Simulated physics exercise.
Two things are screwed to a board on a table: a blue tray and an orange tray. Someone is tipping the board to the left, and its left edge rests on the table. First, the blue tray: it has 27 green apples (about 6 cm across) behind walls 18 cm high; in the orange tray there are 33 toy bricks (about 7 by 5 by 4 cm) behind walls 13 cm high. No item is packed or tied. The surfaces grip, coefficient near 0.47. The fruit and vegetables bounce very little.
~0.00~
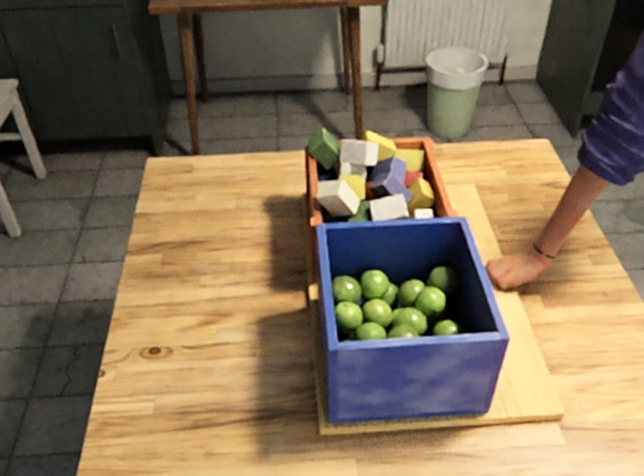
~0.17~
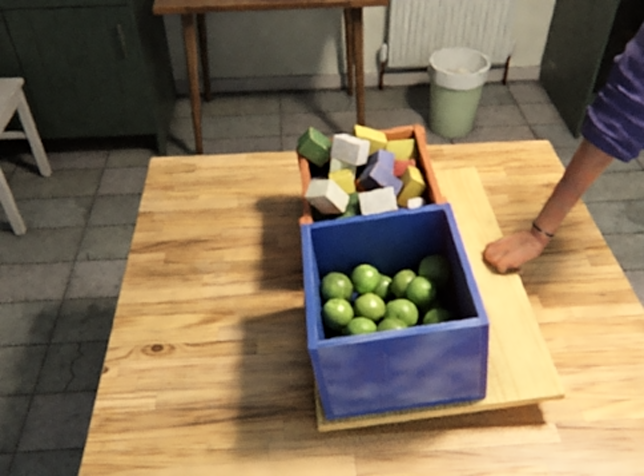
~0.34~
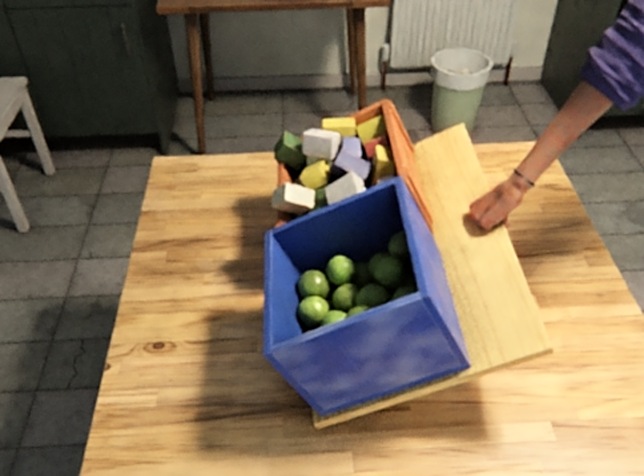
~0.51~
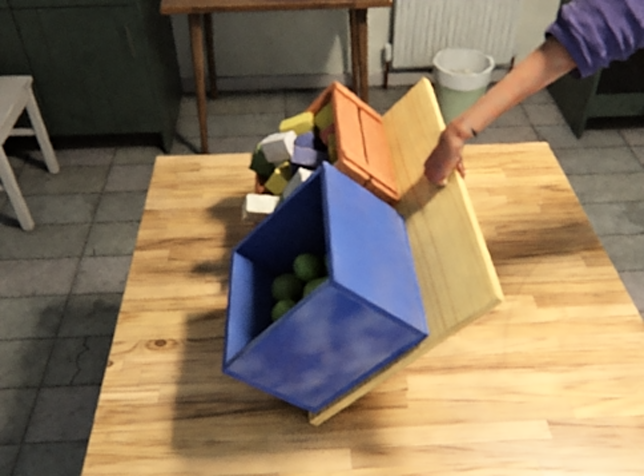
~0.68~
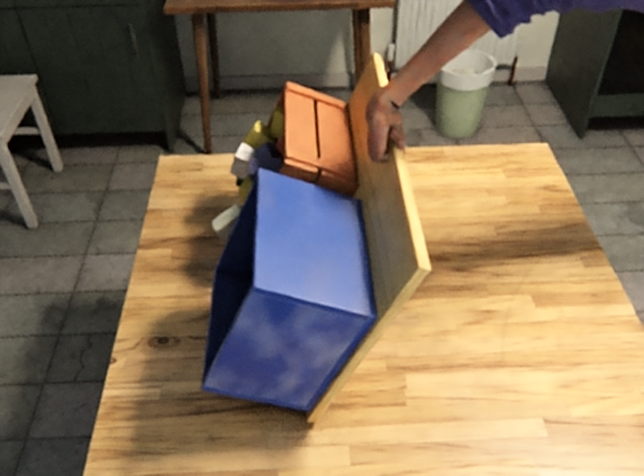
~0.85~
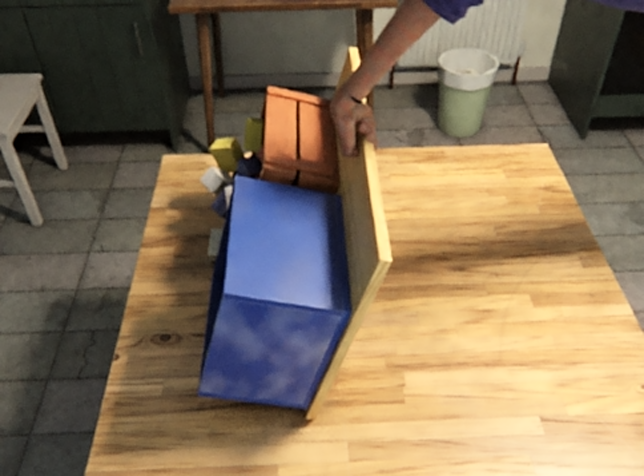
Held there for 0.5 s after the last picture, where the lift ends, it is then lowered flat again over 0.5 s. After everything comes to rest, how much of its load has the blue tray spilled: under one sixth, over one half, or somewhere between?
The blue tray has spilled under one sixth of its load.
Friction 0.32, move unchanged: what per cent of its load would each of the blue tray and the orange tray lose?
In that case the blue tray sheds 0 per cent, while the orange tray sheds 20 per cent.
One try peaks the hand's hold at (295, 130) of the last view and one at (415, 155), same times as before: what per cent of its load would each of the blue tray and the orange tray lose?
The blue tray would lose 50 per cent in the first try and 0 per cent in the second, the orange tray 60 and then 20 per cent.
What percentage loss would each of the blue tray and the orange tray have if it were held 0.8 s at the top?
In that case you'd see blue tray shed 10 percent of its load and orange tray shed 30 percent.
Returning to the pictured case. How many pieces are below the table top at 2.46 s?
Piece count: About 1.
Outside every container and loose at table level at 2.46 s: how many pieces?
Piece count: Roughly 10.
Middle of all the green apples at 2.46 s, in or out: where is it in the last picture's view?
In the last view they're centred near (386, 330).
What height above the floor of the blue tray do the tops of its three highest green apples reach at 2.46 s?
About 11 cm.
After 1.11 s, tilt 74°; blue tray 26 in, 1 out and orange tray 25 in, 8 out.
After 1.43 s, tilt 69°; blue tray 25 in, 2 out and orange tray 24 in, 9 out.
After 1.88 s, tilt 0°; blue tray 25 in, 2 out and orange tray 24 in, 9 out.
Outcome (at 2.46 s), blue tray 25 in, 2 out and orange tray 24 in, 9 out. Asked share, 2 of 27, 7 per cent.
